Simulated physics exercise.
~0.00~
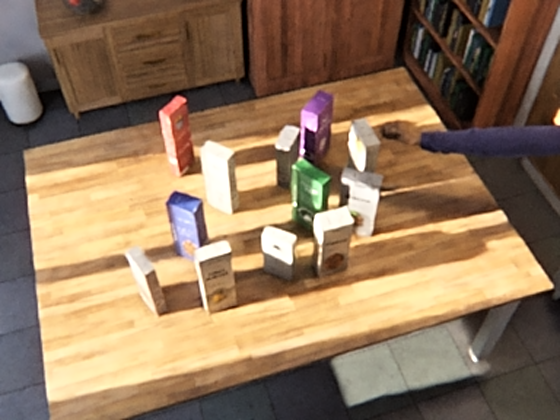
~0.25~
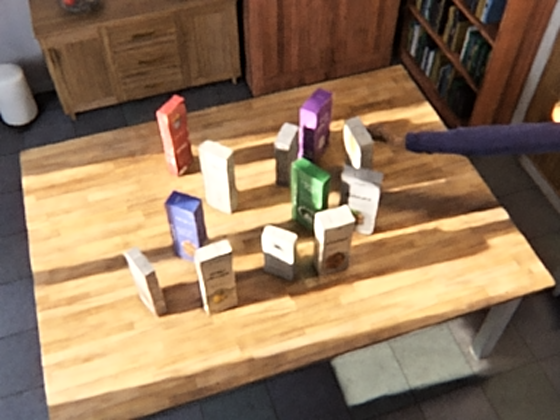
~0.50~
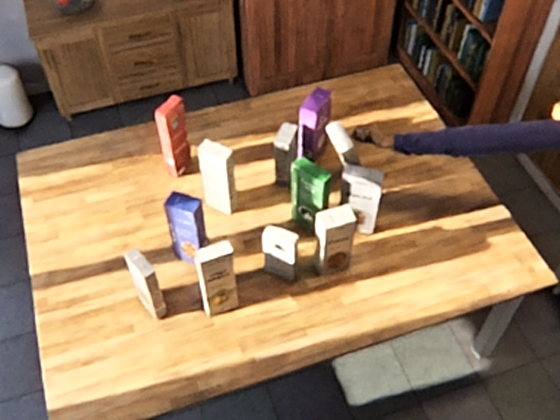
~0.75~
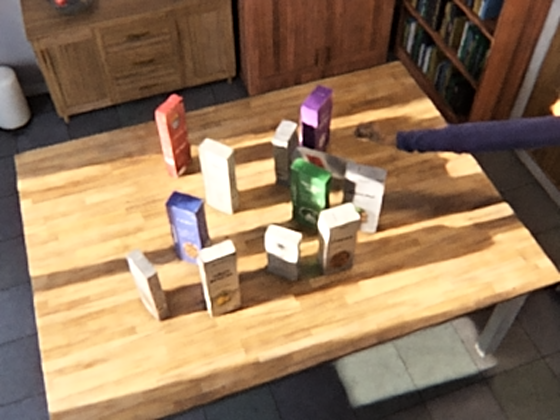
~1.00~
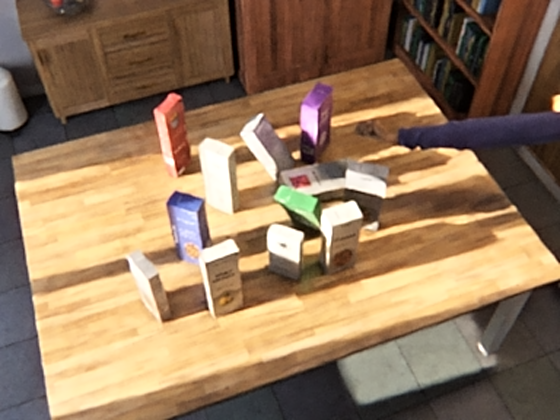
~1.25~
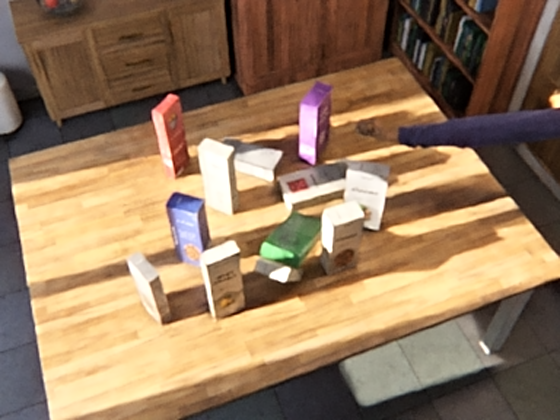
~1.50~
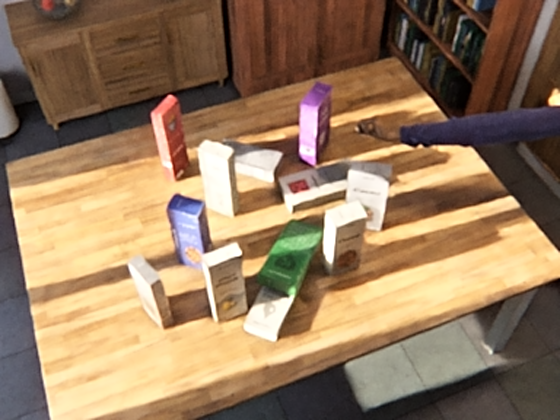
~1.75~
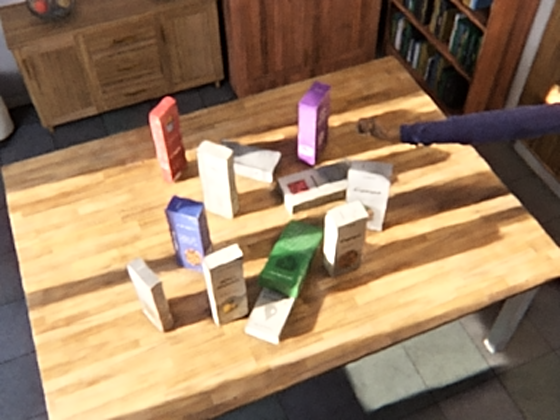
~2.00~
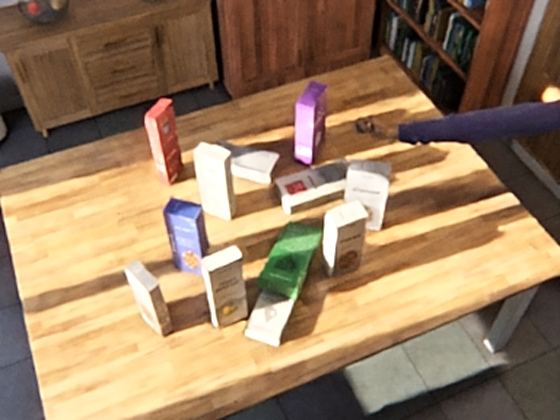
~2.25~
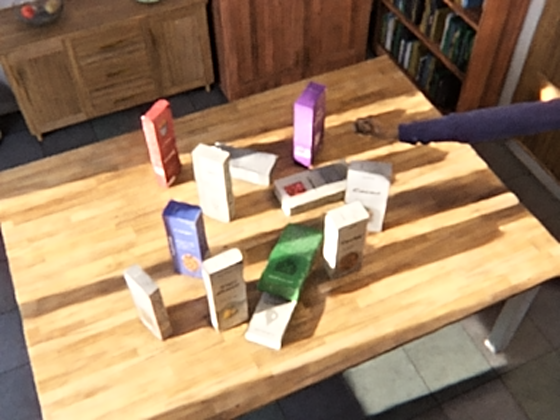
On a wooden table, a dark-sleeved arm nudged a pale box leftward among a dozen upright boxes, and it toppled, followed by another pale one, the green box and one beneath it, while the red, purple and blue boxes stayed standing.
